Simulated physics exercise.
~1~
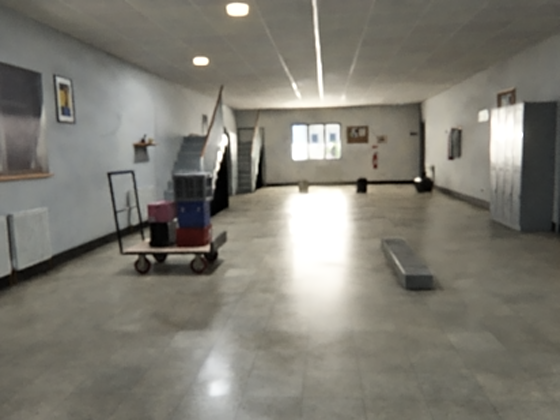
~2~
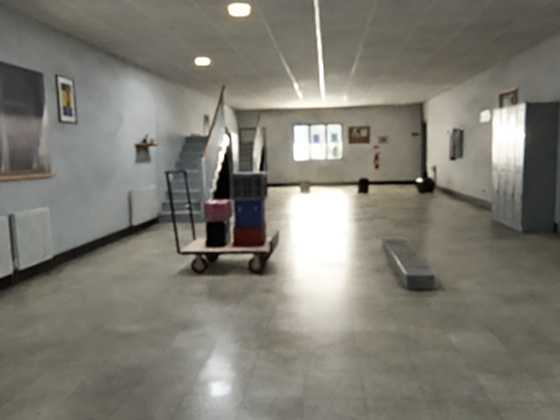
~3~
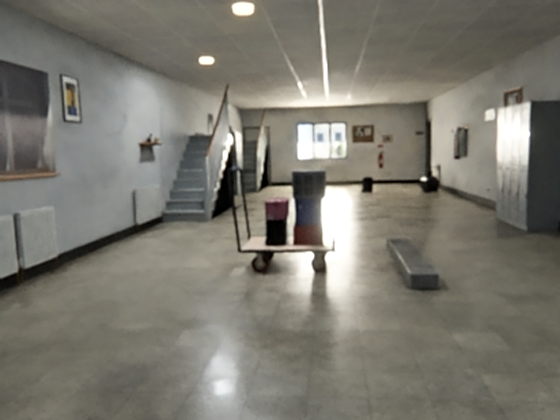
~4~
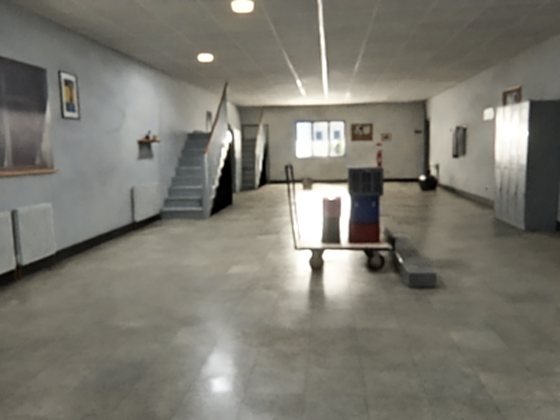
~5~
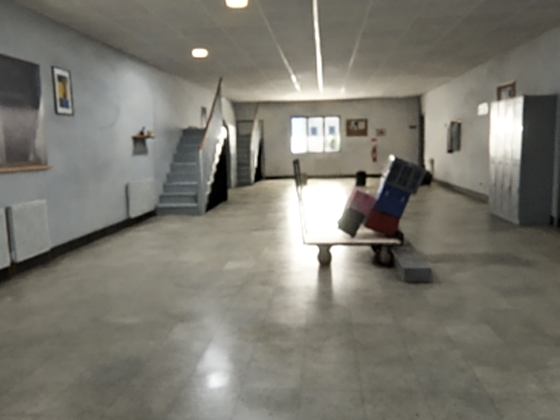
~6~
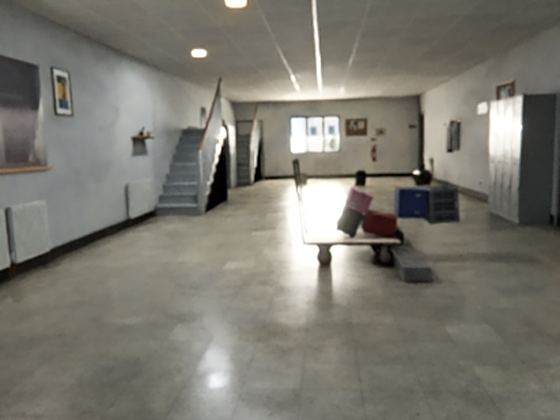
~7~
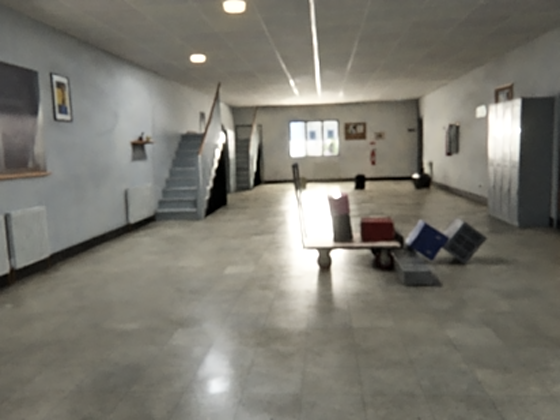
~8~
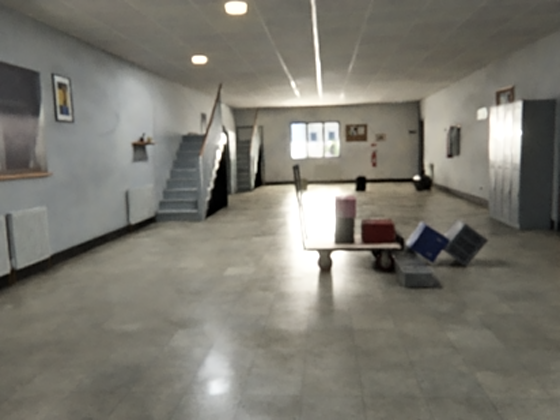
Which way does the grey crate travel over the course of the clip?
The grey crate travels to the right, first riding on the trolley and then toppling off its front end onto the floor.
